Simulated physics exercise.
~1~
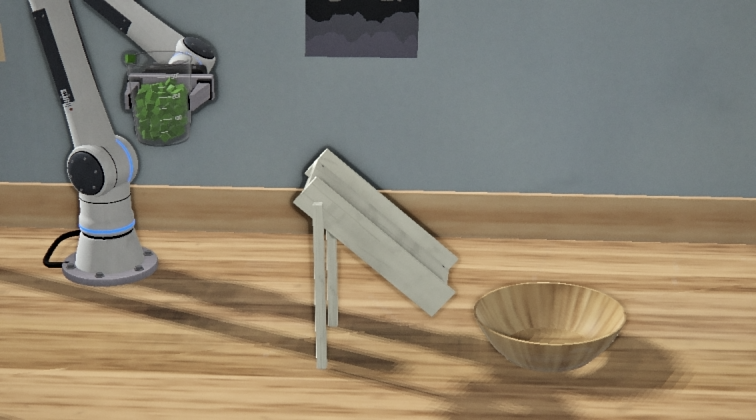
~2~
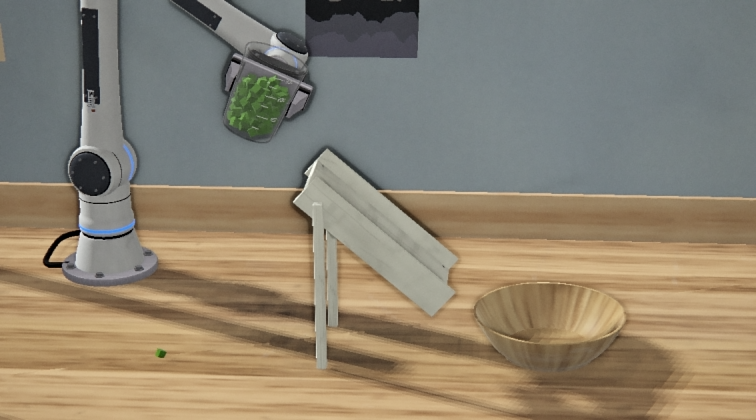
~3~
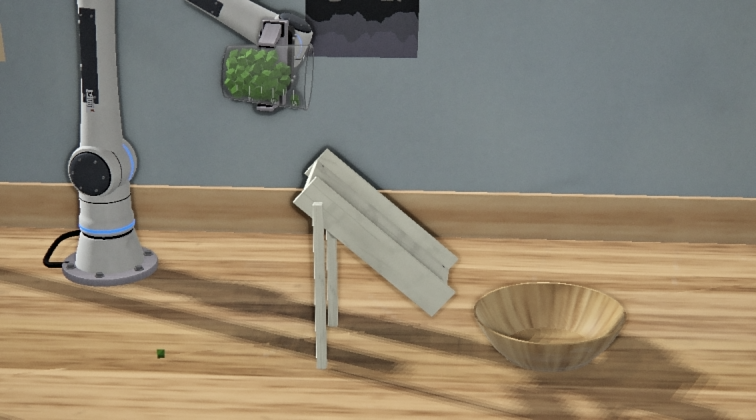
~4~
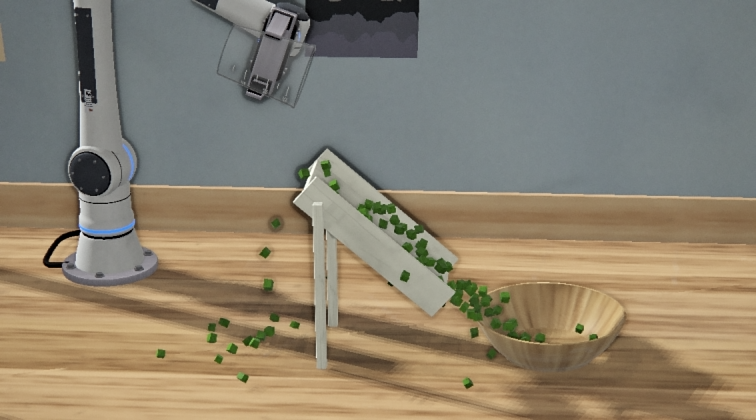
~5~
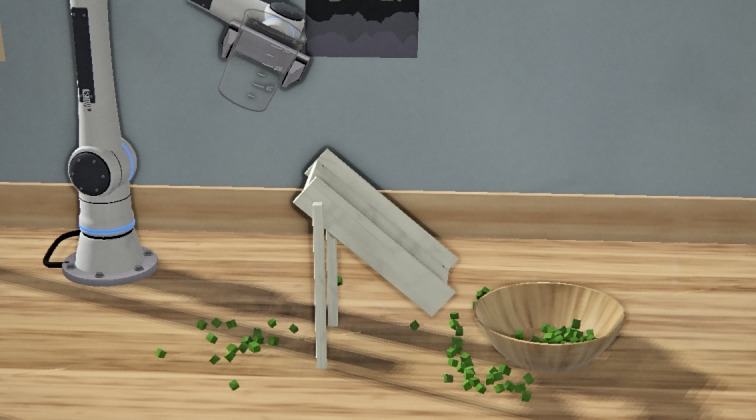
A robot arm carried a clear tumbler of green cubes to the right and tipped it over a slanted chute, sending many sliding down into a wooden bowl, while the rest scattered across the table, leaving the tumbler empty and partly righted.
